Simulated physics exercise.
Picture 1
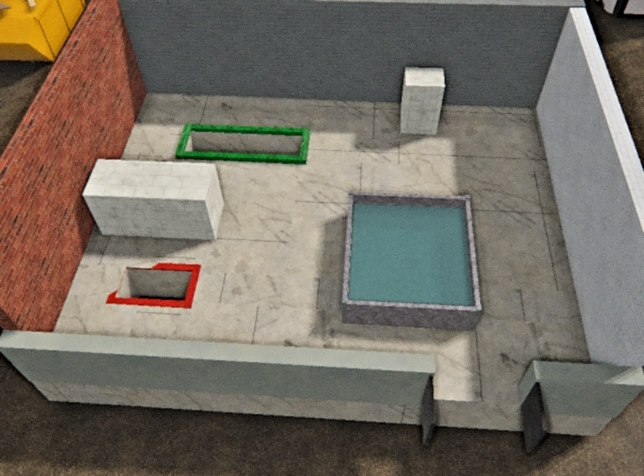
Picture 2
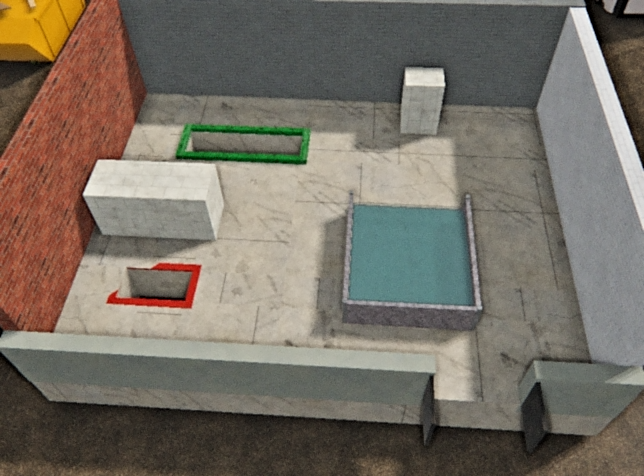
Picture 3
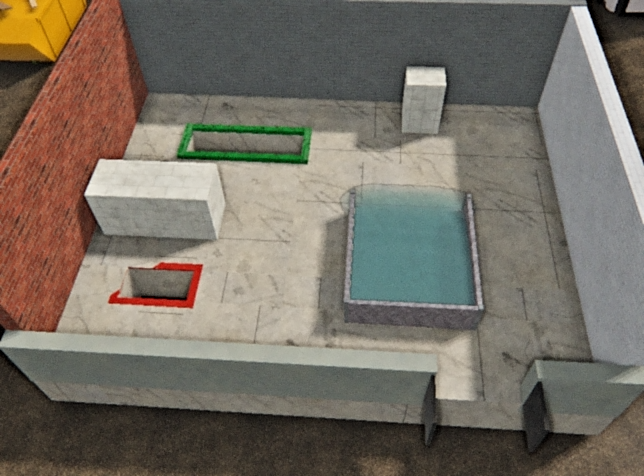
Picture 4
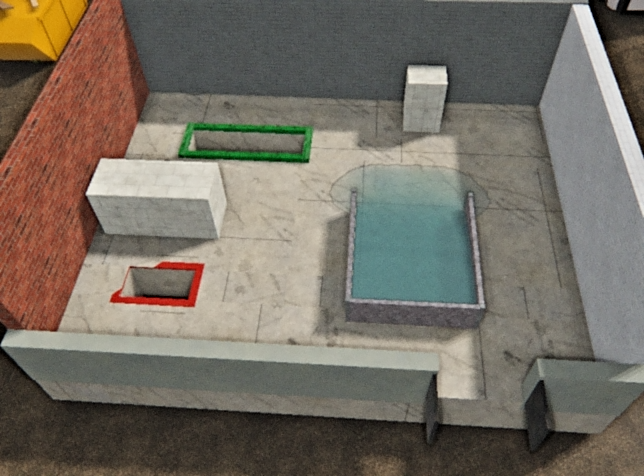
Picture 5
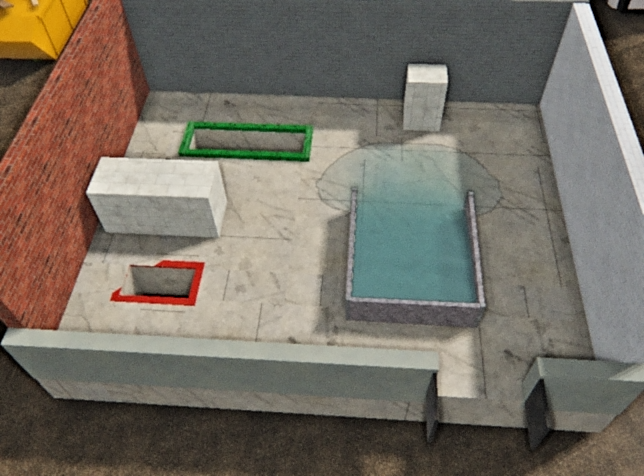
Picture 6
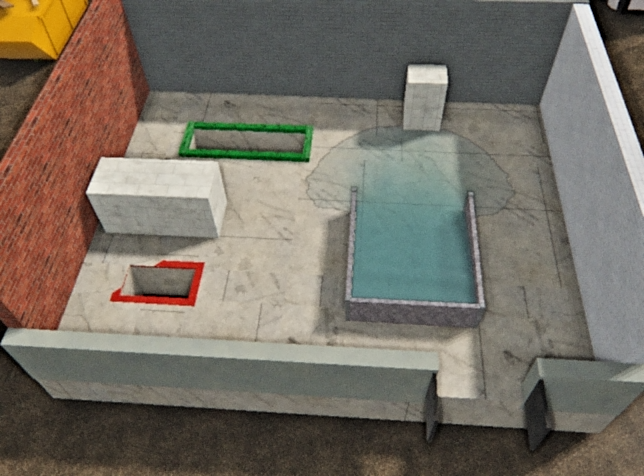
The video shows a high view of a walled concrete yard with red-edged and green-edged pits, where the far side of a water-filled tank opens and water pours out, fanning across the floor in a thin, widening sheet.
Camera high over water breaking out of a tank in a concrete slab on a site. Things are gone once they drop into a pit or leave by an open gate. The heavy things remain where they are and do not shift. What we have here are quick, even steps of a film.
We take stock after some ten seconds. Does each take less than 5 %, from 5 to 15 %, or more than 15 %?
In order: Gate: Five to fifteen per cent; green pit: Beneath five per cent; red pit: Beneath five per cent.
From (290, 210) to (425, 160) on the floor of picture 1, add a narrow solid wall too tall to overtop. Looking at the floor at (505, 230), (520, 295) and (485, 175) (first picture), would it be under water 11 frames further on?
Same order as asked - unsoaked, unsoaked, soaked.
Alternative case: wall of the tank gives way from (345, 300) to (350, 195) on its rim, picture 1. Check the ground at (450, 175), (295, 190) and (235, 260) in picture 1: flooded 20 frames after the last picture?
Going point by point: Left unwetted, waterlogged, waterlogged.
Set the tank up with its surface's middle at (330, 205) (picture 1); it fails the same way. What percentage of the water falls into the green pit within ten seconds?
I'd put the green pit at 6 per cent of the whole.
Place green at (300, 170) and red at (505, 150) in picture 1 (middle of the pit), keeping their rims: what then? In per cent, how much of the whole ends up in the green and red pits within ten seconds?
Estimated shares - green: 4 %; red: 45 %.
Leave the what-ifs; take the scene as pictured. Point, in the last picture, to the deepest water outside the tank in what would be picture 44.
Roughly at pixel (590, 389).
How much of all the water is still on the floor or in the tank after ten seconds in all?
Estimate: Some 92 %.
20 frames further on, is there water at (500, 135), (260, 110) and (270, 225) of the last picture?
Note - in order: Inundated / inundated / not inundated.
A moment on, water covers 25 % of the floor; the gate 0 %, the green pit 0 %, the red pit 0 %.
Next, water covers 30 % of the floor; the gate 0 %, the green pit 0 %, the red pit 0 %.
Then, water covers 35 % of the floor; the gate 0 %, the green pit 0 %, the red pit 0 %.
Later, water covers 65 % of the floor; the gate 0 %, the green pit 0 %, the red pit 0 %.
In the end, water covers 85 % of the floor; the gate 8 %, the green pit 0 %, the red pit 0 %.
